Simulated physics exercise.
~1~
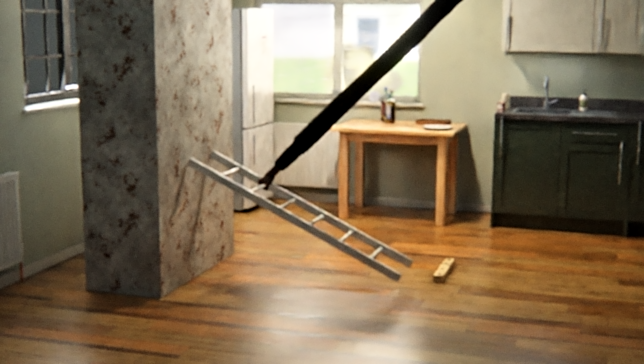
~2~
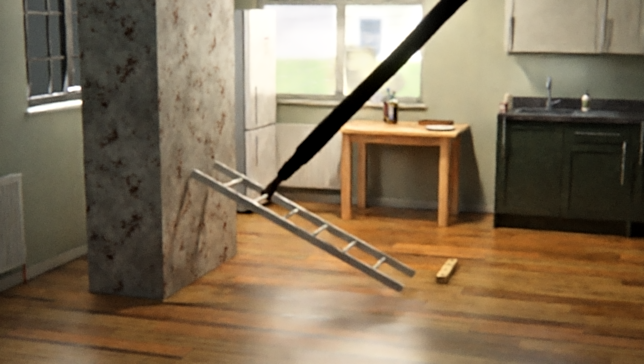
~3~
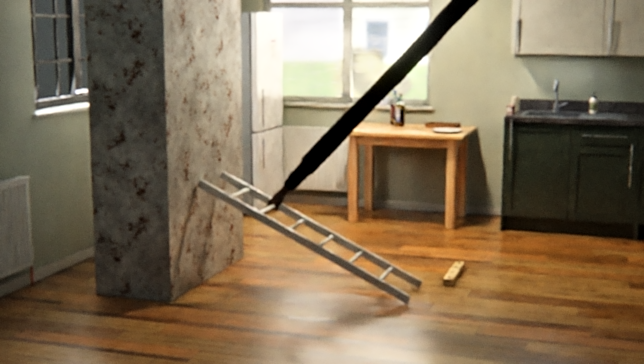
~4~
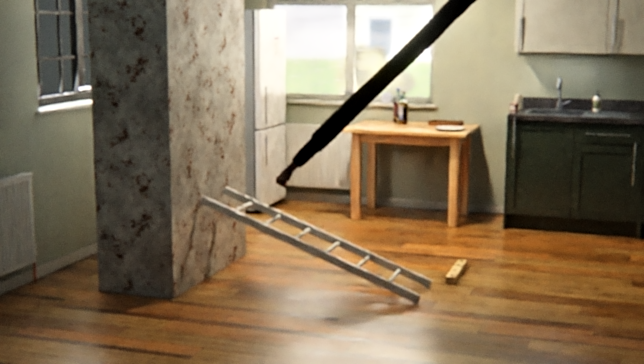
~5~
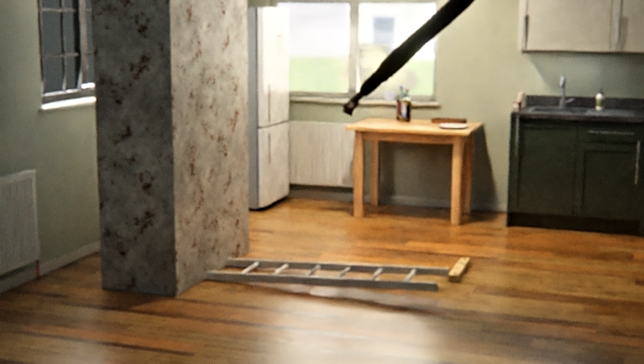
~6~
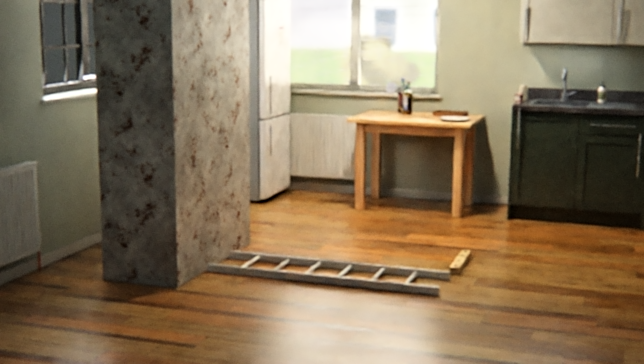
A pale ladder leans at a low slant against a mottled, stone-like pillar in a kitchen, with a long dark pole touching it near its upper end. A small wooden batten lies on the floorboards just beyond its foot, and a table stands behind. The ladder slips down slightly and its foot creeps right while the pole stays close. The pole then lifts off and draws back toward the upper right. Left alone, the ladder drops down the pillar and ends flat on the floor, its far end beside the batten.
